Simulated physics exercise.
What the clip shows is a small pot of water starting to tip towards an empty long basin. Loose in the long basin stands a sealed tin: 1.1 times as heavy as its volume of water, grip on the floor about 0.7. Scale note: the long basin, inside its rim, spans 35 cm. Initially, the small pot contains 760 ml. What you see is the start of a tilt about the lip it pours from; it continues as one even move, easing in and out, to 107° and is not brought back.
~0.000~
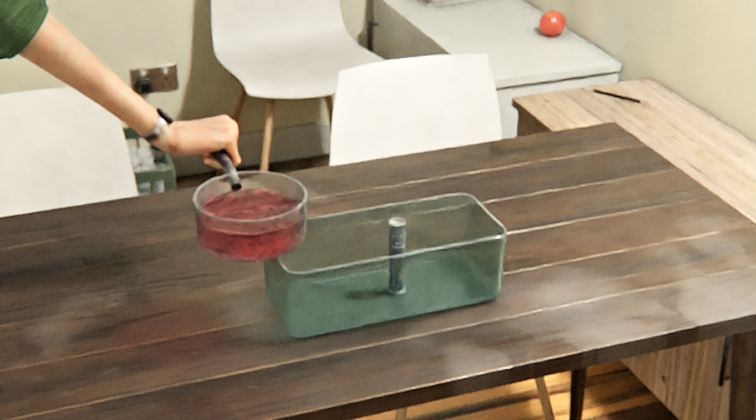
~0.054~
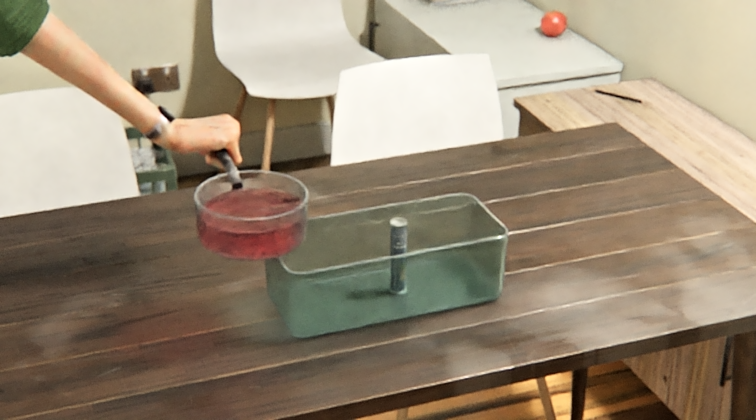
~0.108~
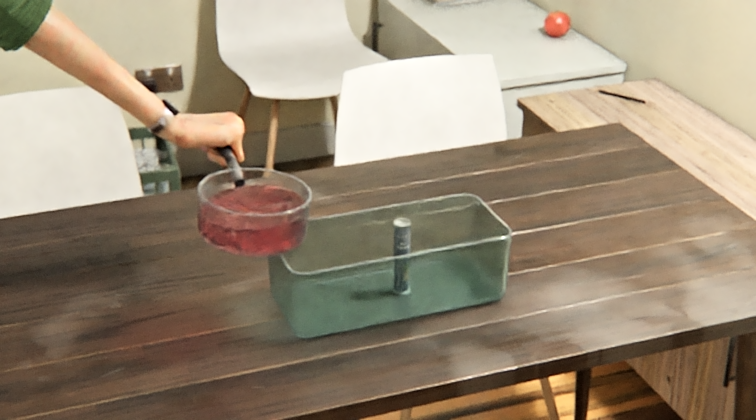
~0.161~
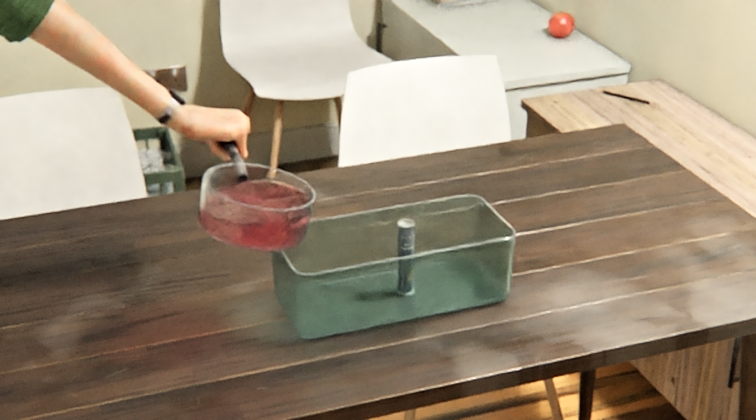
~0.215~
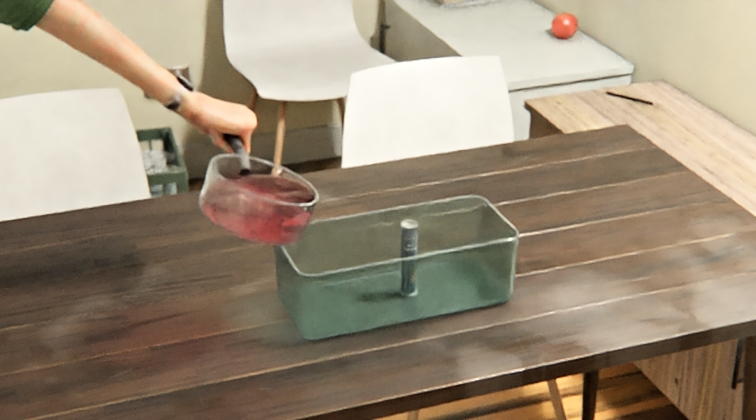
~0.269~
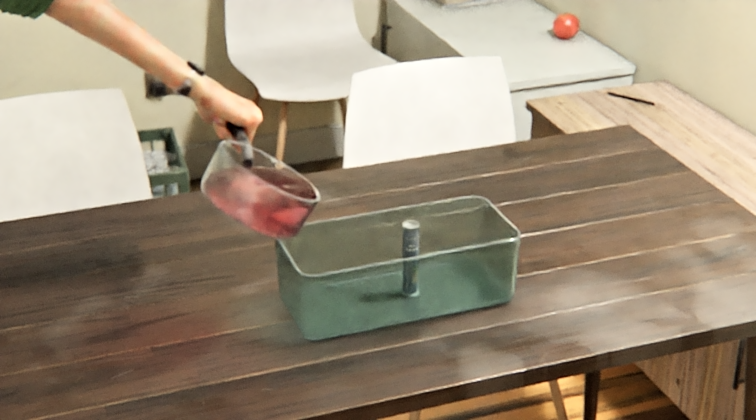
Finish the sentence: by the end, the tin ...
By the end, the tin has toppled.
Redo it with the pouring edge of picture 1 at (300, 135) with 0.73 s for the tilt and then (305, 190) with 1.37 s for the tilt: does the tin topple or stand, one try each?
Try 1: Tipped over; try 2: Still standing.
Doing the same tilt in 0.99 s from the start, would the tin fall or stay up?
Then it tips over.
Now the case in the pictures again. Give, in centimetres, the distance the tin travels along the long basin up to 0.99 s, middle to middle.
Reading: Roughly 4 cm.
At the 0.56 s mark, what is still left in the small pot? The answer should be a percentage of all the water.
Near 32 in a hundred.
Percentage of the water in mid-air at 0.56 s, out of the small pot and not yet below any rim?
Near 56 in a hundred.
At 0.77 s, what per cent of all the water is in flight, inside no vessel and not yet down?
In-air share: About 8 %.
After 0.56 s the tilt is 93° and 31 per cent is still to pour; the tin stands where it began.
After 0.77 s the tilt is 107° and 3 per cent is still to pour; the tin leans 13°.
After 0.99 s the tilt is 107° and 0 per cent is still to pour; the tin leans 6°.
After 1.23 s the tilt is 107° and 0 per cent is still to pour; the tin leans 57°.
In the end the tin lies on its side.
